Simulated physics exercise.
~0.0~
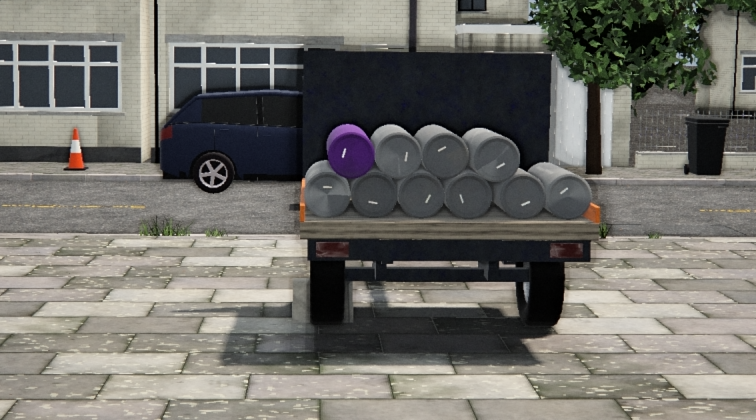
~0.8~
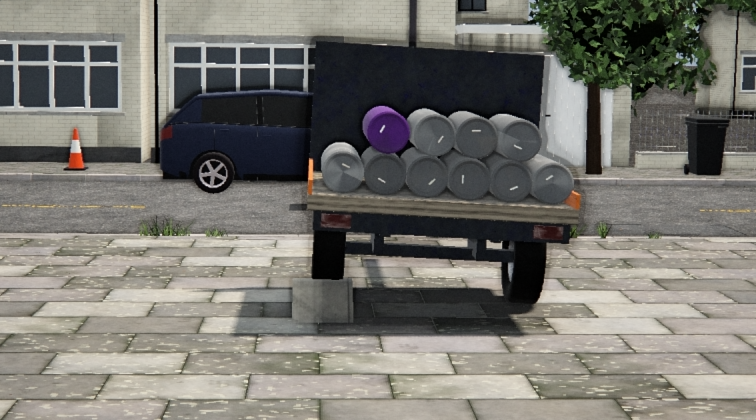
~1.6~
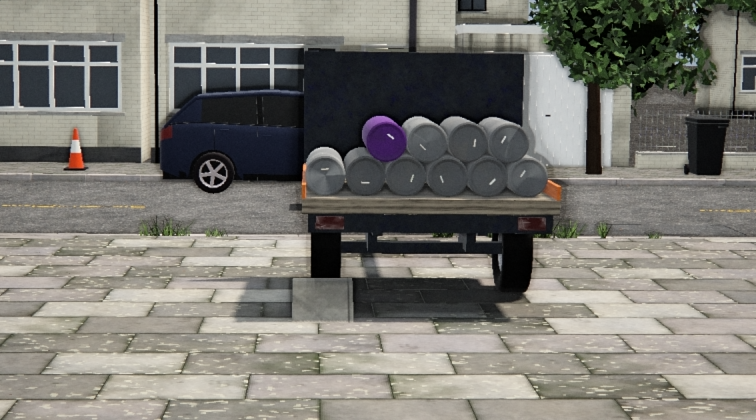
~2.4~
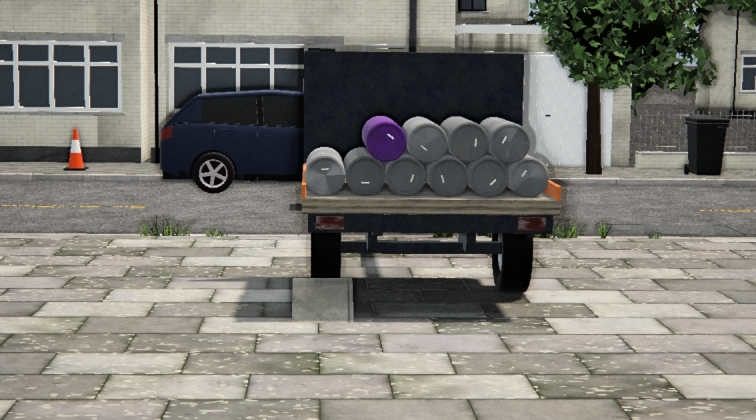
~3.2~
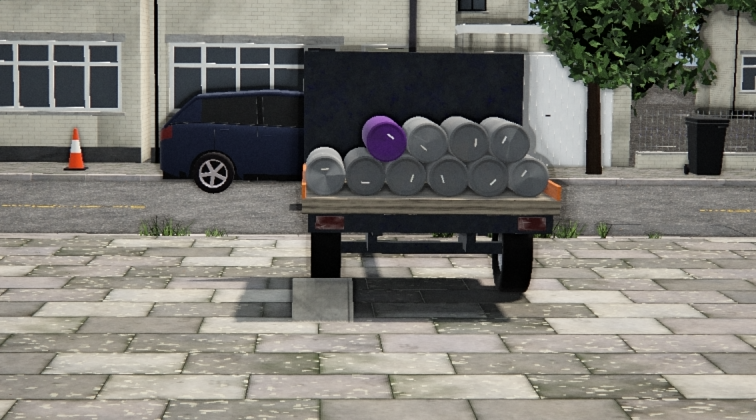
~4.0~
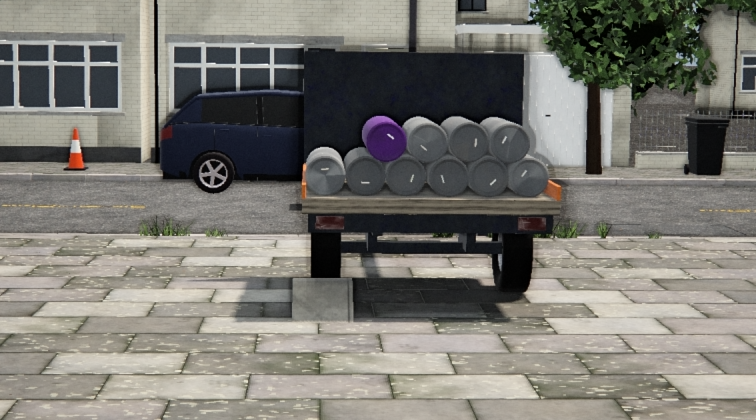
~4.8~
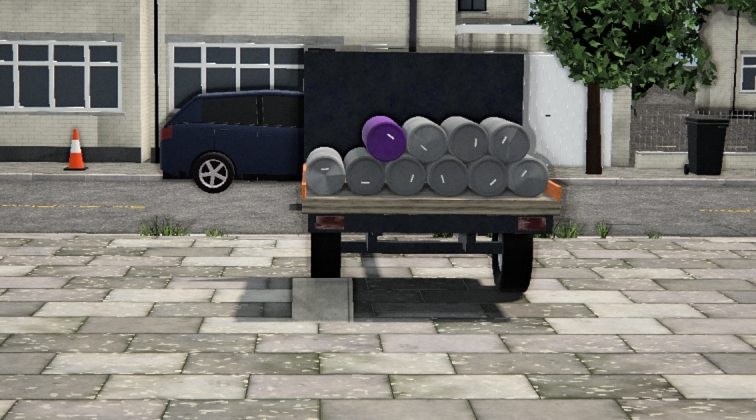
A purple cylinder sat atop a stack of grey ones on a trailer, and as the left wheel went over a low block, the deck tilted and it rolled right. The trailer levelled out, and the purple one settled, still on top, with nothing falling off.
